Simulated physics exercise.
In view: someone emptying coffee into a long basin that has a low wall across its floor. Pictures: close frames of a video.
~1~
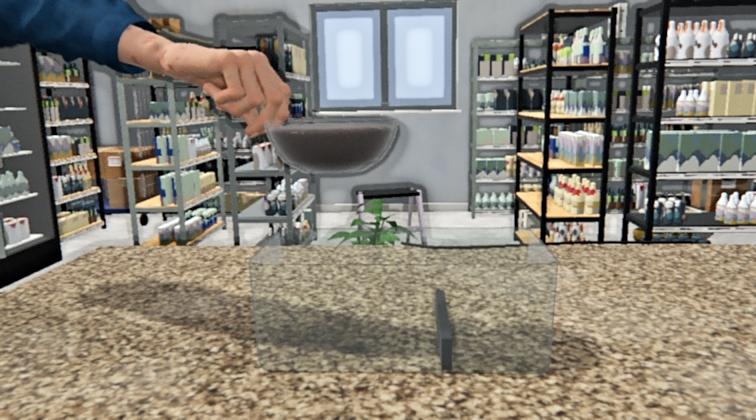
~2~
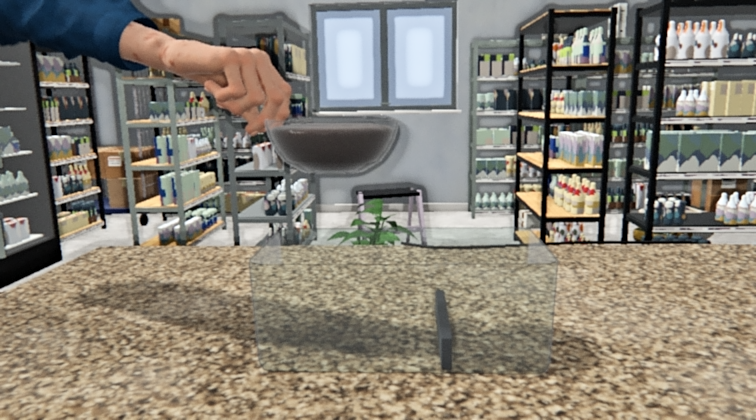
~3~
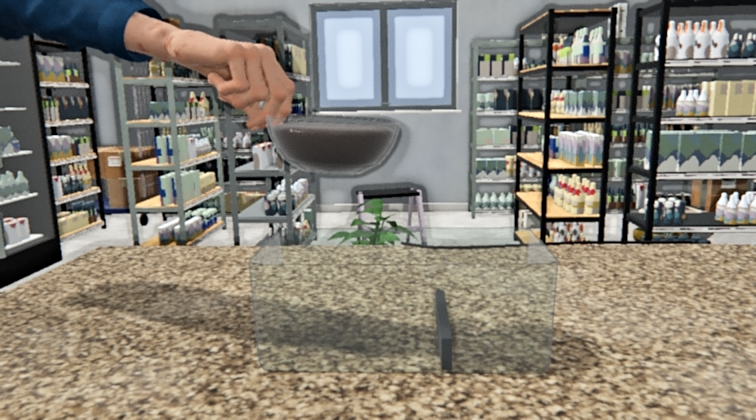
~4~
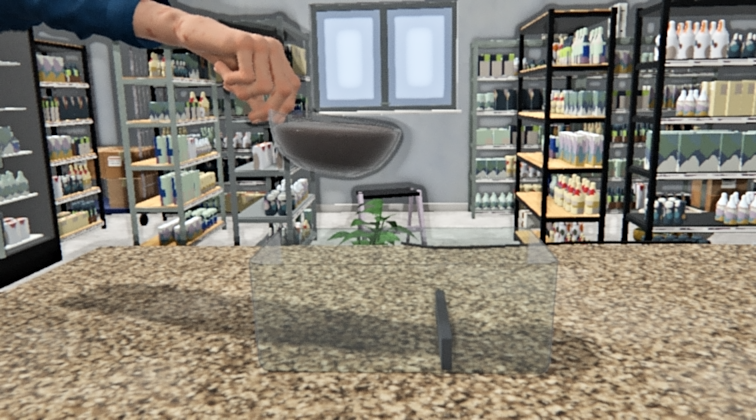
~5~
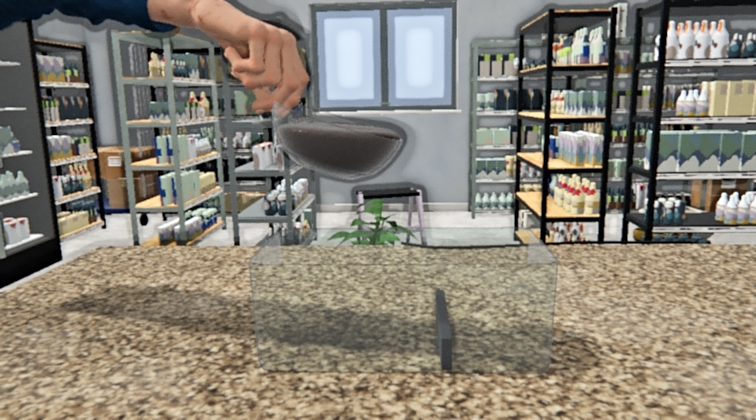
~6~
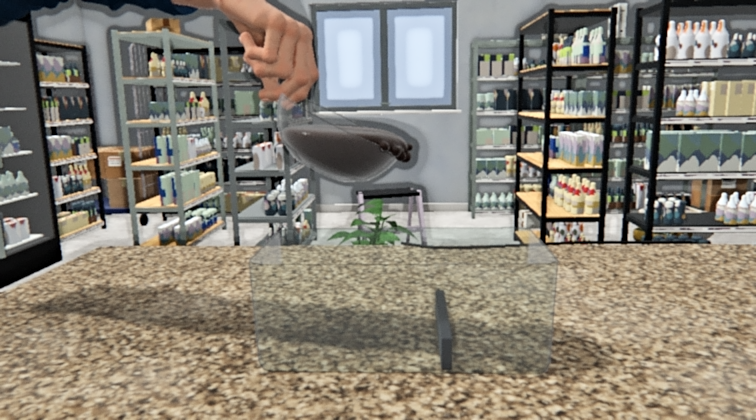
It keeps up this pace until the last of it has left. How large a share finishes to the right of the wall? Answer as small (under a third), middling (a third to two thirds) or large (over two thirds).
Middling, between a third and two thirds.
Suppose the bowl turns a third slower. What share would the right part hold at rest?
It comes to about 65 per cent.
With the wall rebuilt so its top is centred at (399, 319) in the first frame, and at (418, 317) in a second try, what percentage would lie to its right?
The first placement leaves close to 85 per cent, the second close to 75 per cent.
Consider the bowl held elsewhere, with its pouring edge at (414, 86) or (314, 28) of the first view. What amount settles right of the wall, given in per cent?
Result, first then second: About 70 % and about 10 %.
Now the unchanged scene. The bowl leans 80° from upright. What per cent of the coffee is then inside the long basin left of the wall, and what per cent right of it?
15 per cent left, 40 per cent right.
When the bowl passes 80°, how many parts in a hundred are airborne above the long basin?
I'd put it near 30 per cent.
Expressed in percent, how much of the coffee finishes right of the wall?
Some 55 parts in a hundred.
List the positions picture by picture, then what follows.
Tilt 0°; pouring edge (397, 120); surface from (272, 129) to (394, 127); the long basin's rim runs from (265, 246) to (543, 245); the wall's top is at (443, 313), in the first picture.
Tilt 1°; pouring edge (397, 122); surface from (272, 128) to (395, 127), in the second picture.
Tilt 5°; pouring edge (399, 126); surface from (274, 127) to (396, 129), in the third picture.
Tilt 11°; pouring edge (400, 133); surface from (276, 125) to (398, 131), in the fourth picture.
Tilt 18°; pouring edge (401, 142); surface from (280, 126) to (398, 136); 2 per cent is over the edge, in the fifth picture.
Tilt 28°; pouring edge (400, 153); surface from (285, 129) to (394, 141); 10 per cent is over the edge, in the sixth picture.
A moment on, the bowl is tipped on its side and 14 per cent is still to pour, 15 is left of the wall and 41 right of it.
Next, the bowl is tipped on its side and 0 per cent is still to pour, 39 is left of the wall and 58 right of it.
Then the bowl is tipped on its side and 0 per cent is still to pour, 43 is left of the wall and 56 right of it.
Later the bowl is tipped on its side and 0 per cent is still to pour, 43 is left of the wall and 56 right of it.
At rest 43 per cent lies left of the wall, 56 right of it and 1 outside.
